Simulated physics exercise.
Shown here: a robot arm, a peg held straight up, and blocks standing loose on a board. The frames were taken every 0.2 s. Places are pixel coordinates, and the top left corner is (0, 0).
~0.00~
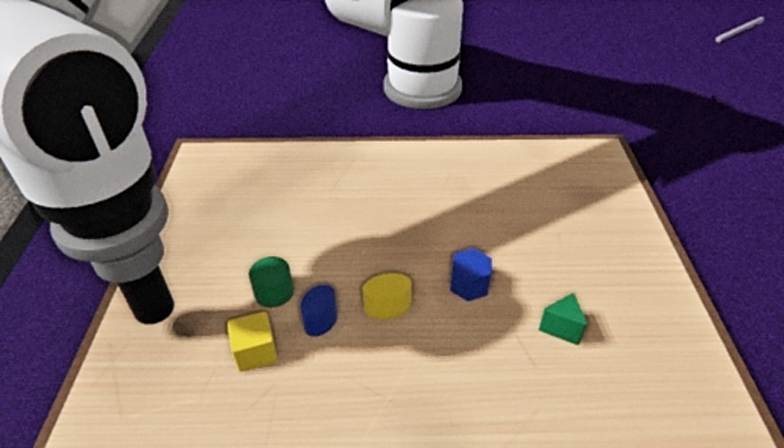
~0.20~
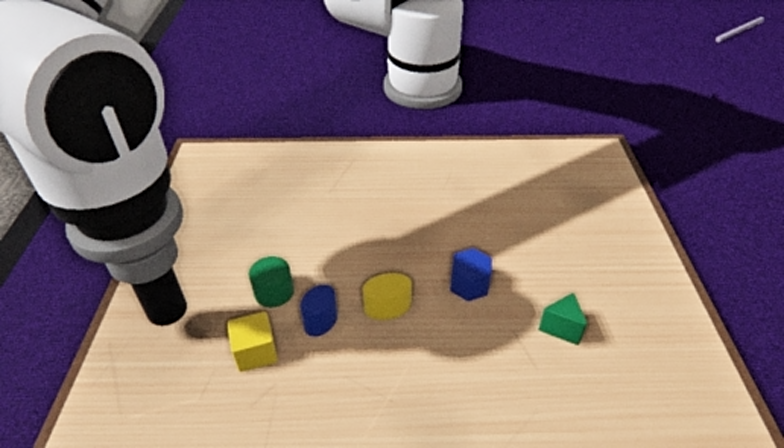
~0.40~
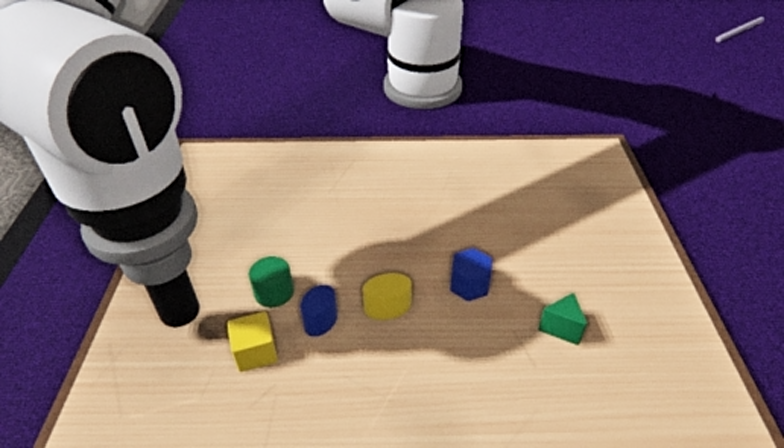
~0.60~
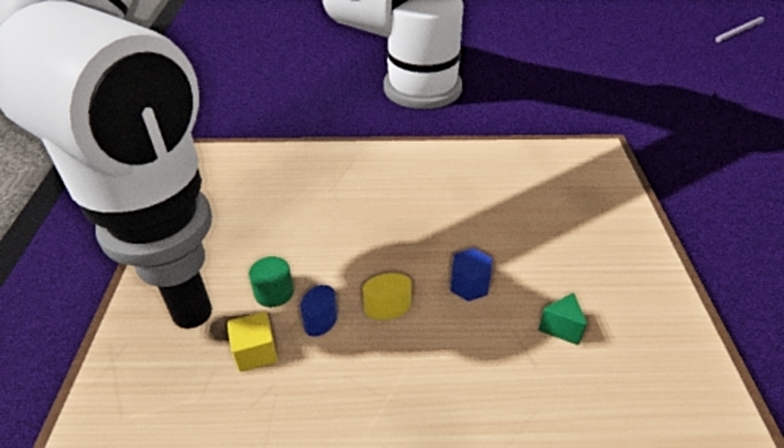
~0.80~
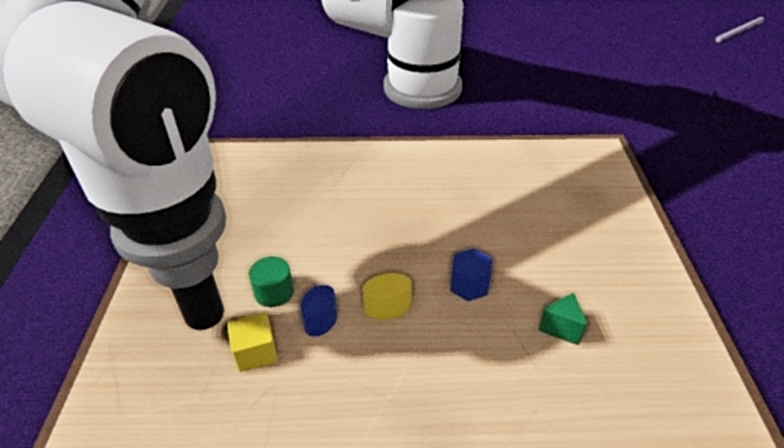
A light wooden board lies on a purple surface, seen from above at an angle by a still camera. On it stand a yellow block, a green round block, a blue rounded block, a yellow rounded block, a blue hexagonal block and a green triangular block, with a white robot arm at left and a white base behind. The arm moves its upright black peg slowly rightward, nearing the leftmost yellow block, while the blocks stay still.
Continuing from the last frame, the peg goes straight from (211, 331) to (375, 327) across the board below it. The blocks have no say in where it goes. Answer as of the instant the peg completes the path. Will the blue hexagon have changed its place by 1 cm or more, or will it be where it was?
Undisturbed, or as good as.
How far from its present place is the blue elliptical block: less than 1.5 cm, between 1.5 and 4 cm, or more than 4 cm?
Distance: Above 4 cm.
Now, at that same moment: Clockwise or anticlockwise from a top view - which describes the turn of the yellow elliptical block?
Looking down on the board, it turns clockwise.
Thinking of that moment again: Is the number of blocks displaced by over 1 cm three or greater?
It seems so.
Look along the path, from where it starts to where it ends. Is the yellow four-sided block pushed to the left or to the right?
Goes right.
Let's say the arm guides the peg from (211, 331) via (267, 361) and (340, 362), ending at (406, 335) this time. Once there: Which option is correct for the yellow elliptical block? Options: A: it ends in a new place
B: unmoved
I choose B.
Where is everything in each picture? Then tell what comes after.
In the first frame, peg's lower end (155, 311); yellow four-sided block (249, 331); blue elliptical block (318, 299); yellow elliptical block (387, 285); blue hexagon (472, 263).
In the second frame, peg (168, 312); blocks still.
In the third frame, peg (181, 313); blocks still.
In the fourth frame, peg (193, 315); blocks still.
In the fifth frame, peg (205, 316); yellow four-sided block (249, 331); blue elliptical block (318, 299); yellow elliptical block (387, 285); blue hexagon (472, 263).
The first path, step by step. One third of the way, peg (262, 314); yellow four-sided block (275, 341), turned 20° clockwise.
Two thirds of the way, peg (320, 313); yellow four-sided block (277, 343), turned 25° clockwise; blue elliptical block (351, 292), turned 40° anticlockwise.
At the end, peg (374, 312); yellow four-sided block (277, 343), turned 25° clockwise; blue elliptical block (376, 279), turned 125° anticlockwise; yellow elliptical block (411, 269), turned 60° clockwise; blue hexagon still.
